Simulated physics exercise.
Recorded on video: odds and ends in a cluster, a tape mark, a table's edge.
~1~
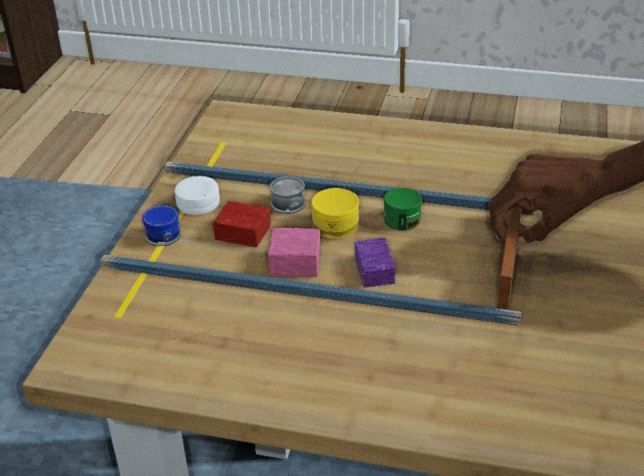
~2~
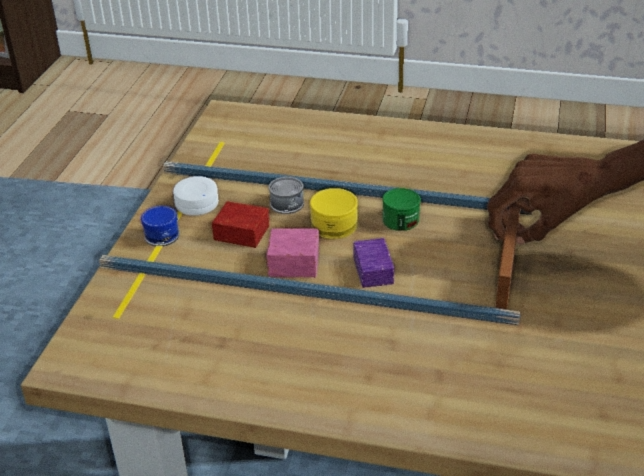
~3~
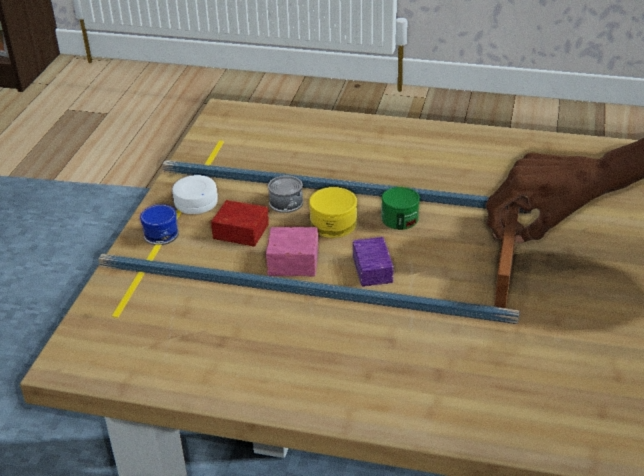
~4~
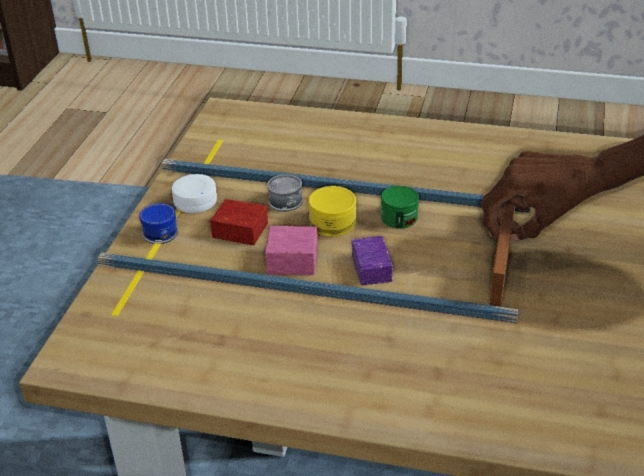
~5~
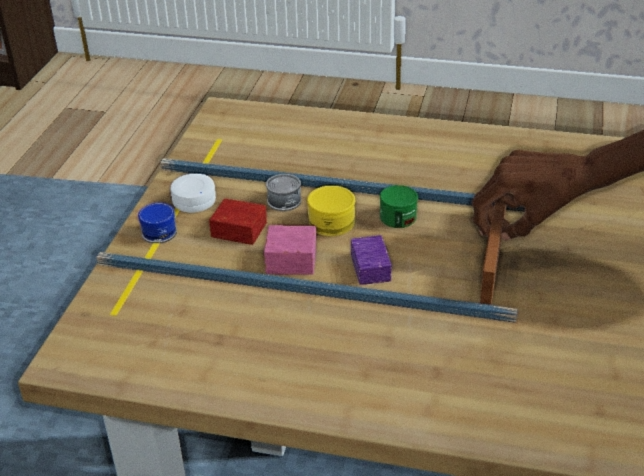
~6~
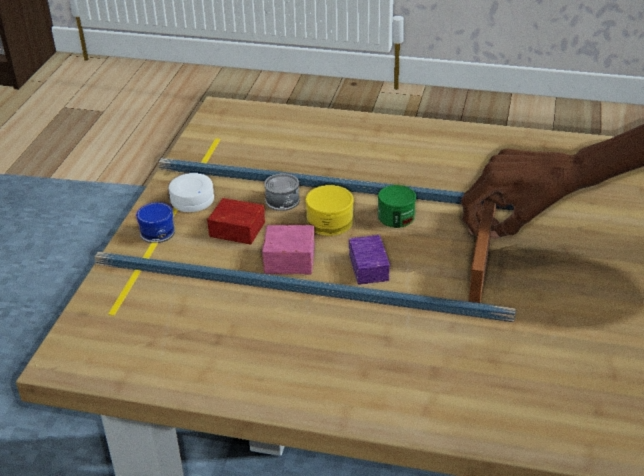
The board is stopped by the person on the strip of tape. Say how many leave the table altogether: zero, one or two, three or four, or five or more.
I expect that five or more will fail to stay on the table.
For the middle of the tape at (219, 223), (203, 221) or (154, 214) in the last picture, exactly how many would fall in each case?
You'd get 0, then 2, then 5.
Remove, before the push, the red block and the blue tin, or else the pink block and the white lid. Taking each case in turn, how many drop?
In order, the numbers are 3 and 3.
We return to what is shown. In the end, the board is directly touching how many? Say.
That number would be 3.
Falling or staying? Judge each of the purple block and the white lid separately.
Result - purple block retained, white lid fallen.
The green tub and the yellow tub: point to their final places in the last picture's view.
(169, 178) and (150, 200), roughly.
Soon after, none off yet; blue tin at rest near (156, 223); white lid at rest near (192, 193); red block at rest near (237, 221).
Then, none off yet; blue tin at rest near (156, 223); white lid moved a little near (184, 188); red block moved about its own width near (192, 211).
By the end, the number that fall off is five or more; fallen, pink block, grey tin, red block, white lid and blue tin.
